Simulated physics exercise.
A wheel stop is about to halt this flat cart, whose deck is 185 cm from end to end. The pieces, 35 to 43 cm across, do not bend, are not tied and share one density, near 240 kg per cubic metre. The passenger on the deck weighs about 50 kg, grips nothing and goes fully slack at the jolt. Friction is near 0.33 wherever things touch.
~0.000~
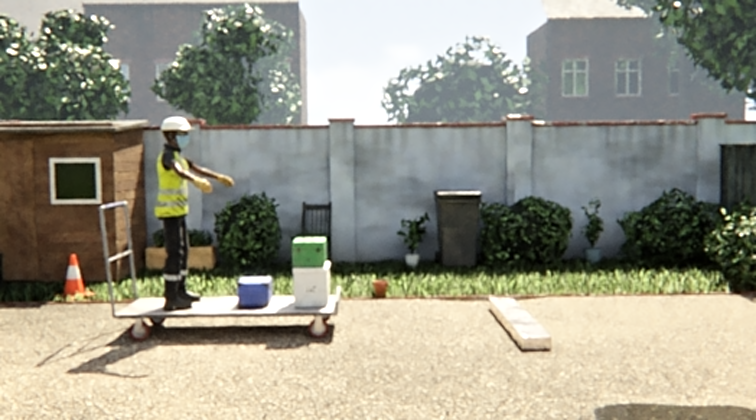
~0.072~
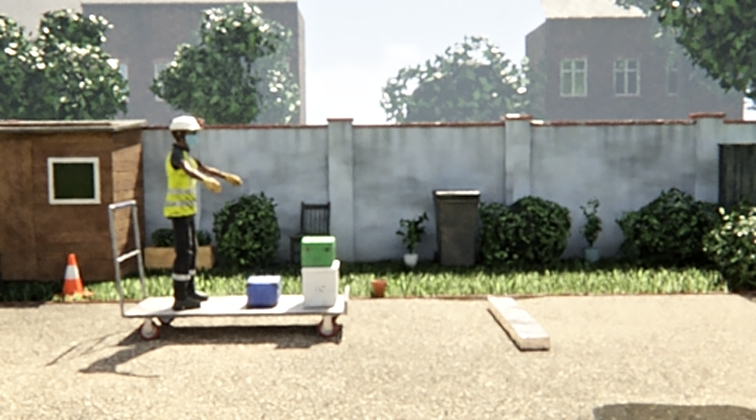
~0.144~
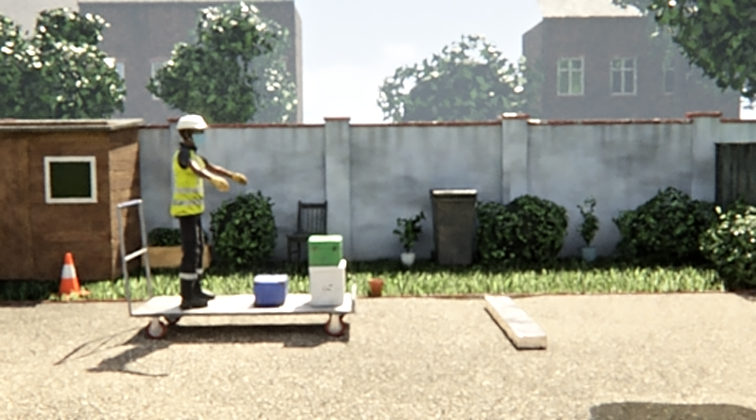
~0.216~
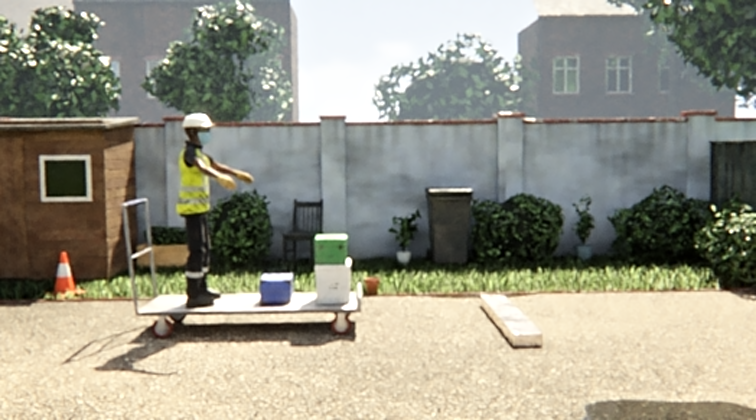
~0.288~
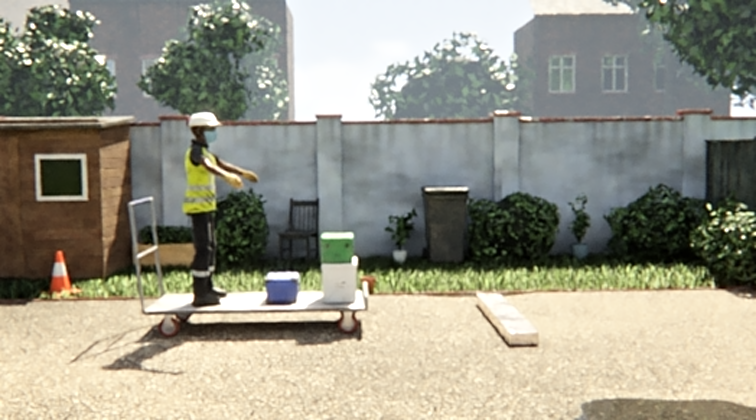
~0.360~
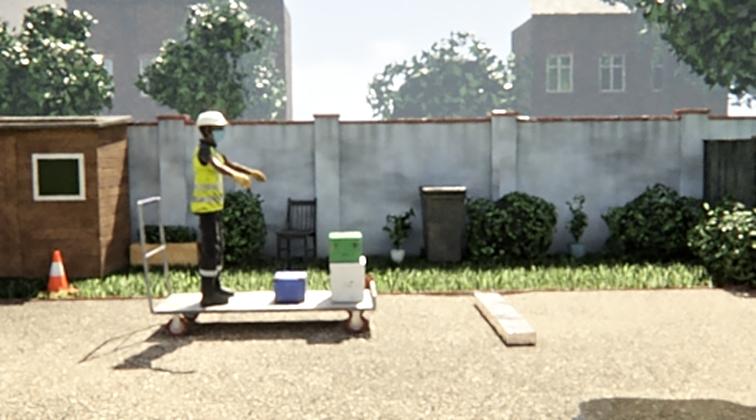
The footage shows a flat cart rolling slowly to the right across a paved yard, carrying a standing worker in a helmet and yellow vest with arms held forward, a blue box, and a green toolbox on a white tote.
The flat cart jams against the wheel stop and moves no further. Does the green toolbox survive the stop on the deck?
In the end the green toolbox ends off the deck.
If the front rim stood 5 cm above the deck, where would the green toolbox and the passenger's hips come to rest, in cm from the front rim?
Then green 50 past, hips 110 behind.
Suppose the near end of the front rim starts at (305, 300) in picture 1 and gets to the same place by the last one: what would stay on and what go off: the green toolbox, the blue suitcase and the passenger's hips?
Then green off, blue on, hips on.
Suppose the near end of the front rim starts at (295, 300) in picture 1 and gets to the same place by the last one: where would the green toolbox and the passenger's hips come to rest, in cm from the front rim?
In that case green 130 past, hips 50 behind.
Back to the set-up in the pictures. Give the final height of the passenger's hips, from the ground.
Roughly 55 cm above it.
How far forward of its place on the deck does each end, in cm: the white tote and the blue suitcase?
Forward: White 5, blue 25.
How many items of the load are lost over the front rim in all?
1 of them.
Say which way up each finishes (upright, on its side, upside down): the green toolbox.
At rest: Green upside down.
The wheels strike at 1.26 s.
After 1.81 s the green toolbox is 12 cm past the rim, tilted 80°, near (512, 264) in the last picture's view.
After 2.26 s the green toolbox is 52 cm past the rim, tilted 180°, near (555, 307) in the last picture's view.
At rest, 3.7 s, past the rim, green toolbox; behind it, white tote, blue suitcase and the passenger's hips.
